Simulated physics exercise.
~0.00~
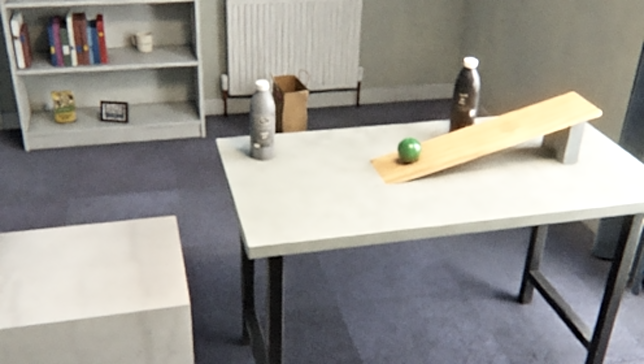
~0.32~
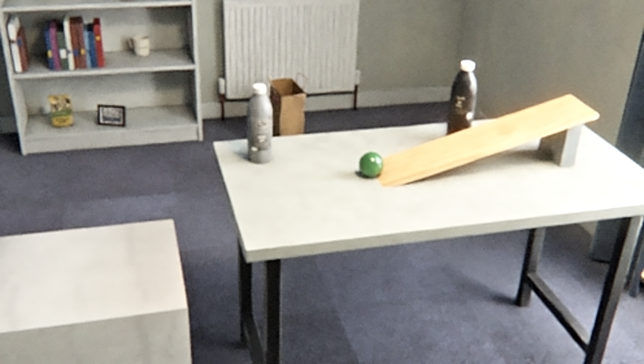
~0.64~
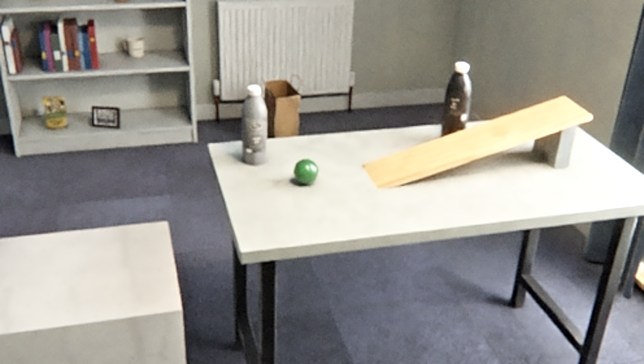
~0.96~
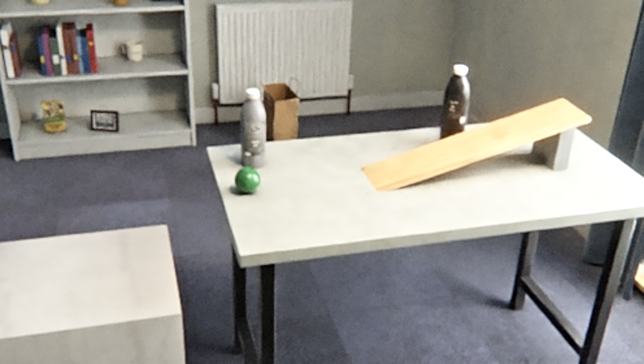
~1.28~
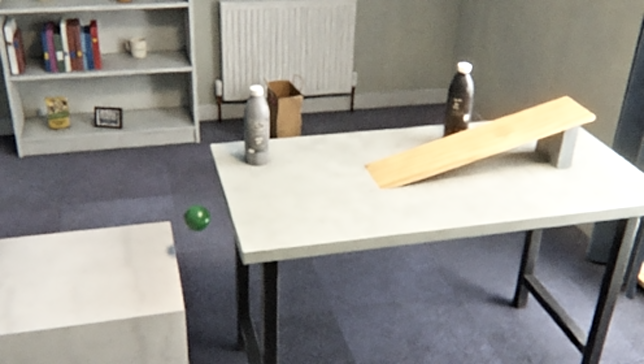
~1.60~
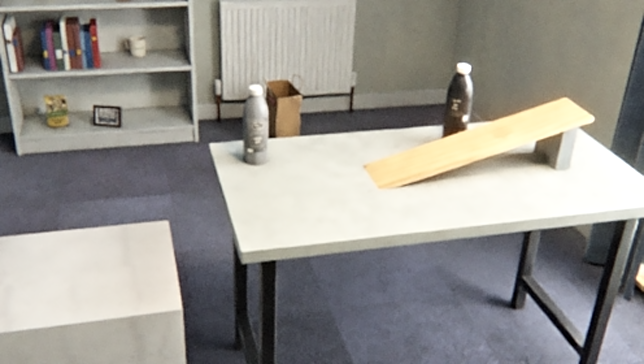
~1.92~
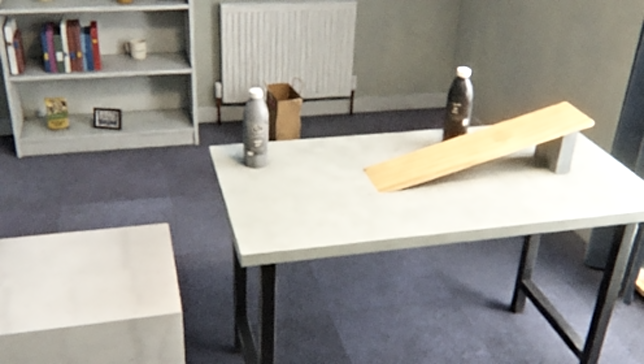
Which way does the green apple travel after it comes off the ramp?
The green apple travels to the left across the table and over its edge.
